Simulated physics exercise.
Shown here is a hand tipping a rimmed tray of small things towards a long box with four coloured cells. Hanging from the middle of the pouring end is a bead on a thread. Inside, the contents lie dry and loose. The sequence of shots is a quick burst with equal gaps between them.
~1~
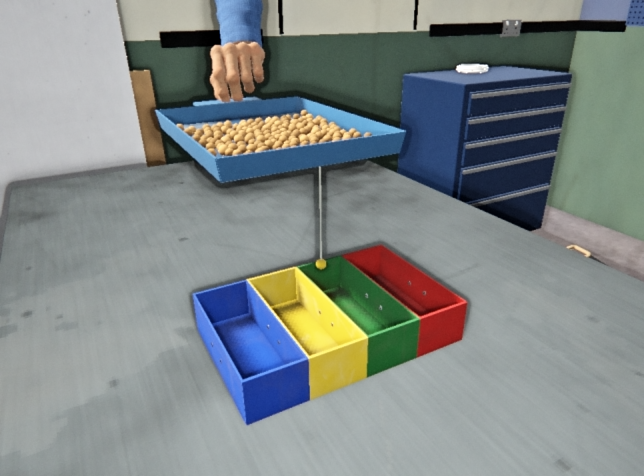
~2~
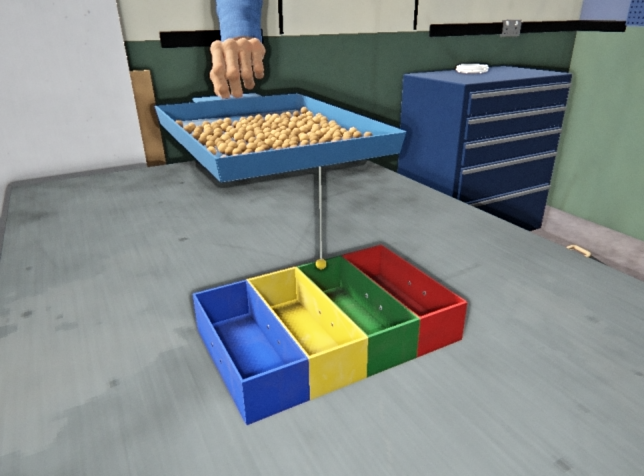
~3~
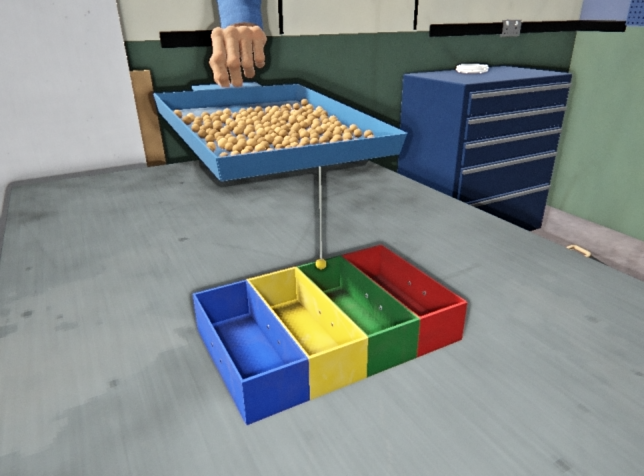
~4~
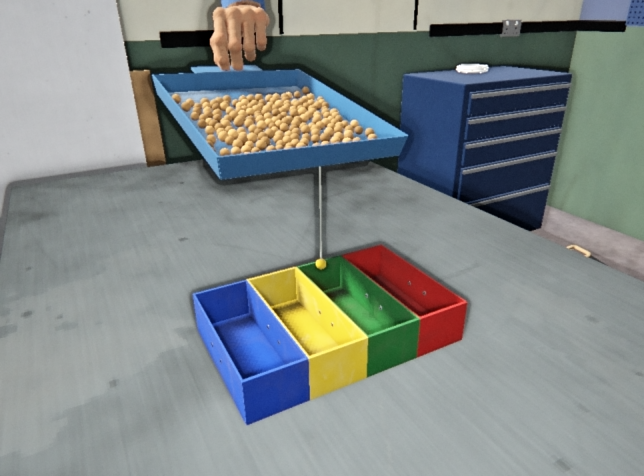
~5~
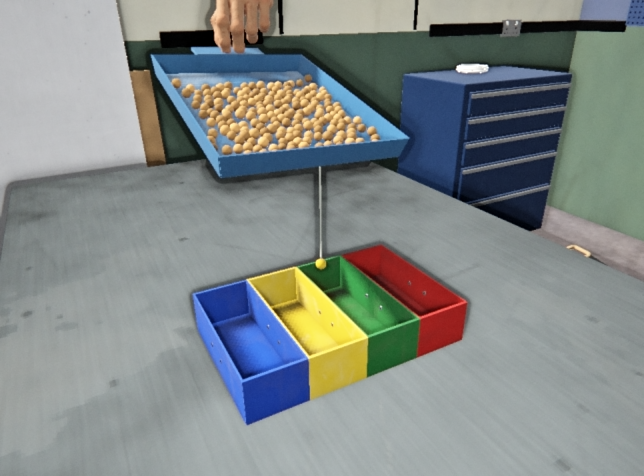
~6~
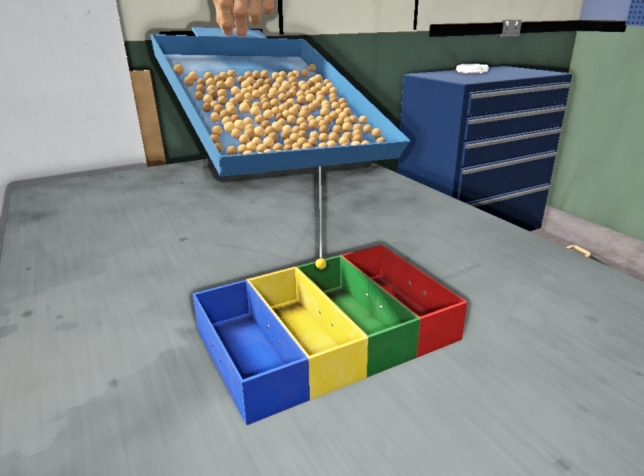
At first, a hand holds a blue tray of small round beads nearly level above a box with blue, yellow, green and red cells. The hand then raises the tray's back edge, tilting it gradually more steeply, and the beads shift and spread apart while the hanging bead stays still.
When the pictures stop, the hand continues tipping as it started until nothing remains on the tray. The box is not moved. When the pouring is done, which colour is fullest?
Fullest: The red cell.
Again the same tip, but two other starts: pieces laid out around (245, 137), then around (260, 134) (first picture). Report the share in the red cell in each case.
Roughly 40 per cent, and 40 per cent.
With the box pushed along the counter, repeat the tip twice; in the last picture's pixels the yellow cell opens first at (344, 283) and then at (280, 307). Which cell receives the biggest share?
In turn: The green cell; the cell in red.
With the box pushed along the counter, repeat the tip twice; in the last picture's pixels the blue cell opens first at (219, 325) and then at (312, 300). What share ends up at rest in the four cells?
60 and 90 in a hundred, in turn.
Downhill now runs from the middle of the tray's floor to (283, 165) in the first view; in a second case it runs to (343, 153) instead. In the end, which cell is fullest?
The blue one; red.
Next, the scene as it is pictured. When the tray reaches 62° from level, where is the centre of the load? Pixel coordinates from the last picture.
Around (330, 124).
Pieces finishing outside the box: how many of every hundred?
Roughly 20 per cent.
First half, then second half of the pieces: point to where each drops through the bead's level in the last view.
Earlier half at (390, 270), later half at (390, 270).
Soon, tray tipped steeply; nearly all on the tray; a stray few falling or outside the box.
A while on, tray tipped right over; about a third on the tray; about a quarter in the red cell; a small part in the green cell; a small part in the yellow cell; a stray few in the blue cell; about a third falling or outside the box.
Towards the end, tray tipped past a quarter turn; about a third in the red cell; about a quarter in the green cell; a small part in the yellow cell; a stray few in the blue cell; about a quarter falling or outside the box.
Finally, tray tipped past a quarter turn; about a third in the red cell; about a quarter in the green cell; a small part in the yellow cell; a stray few in the blue cell; about a quarter outside the box.
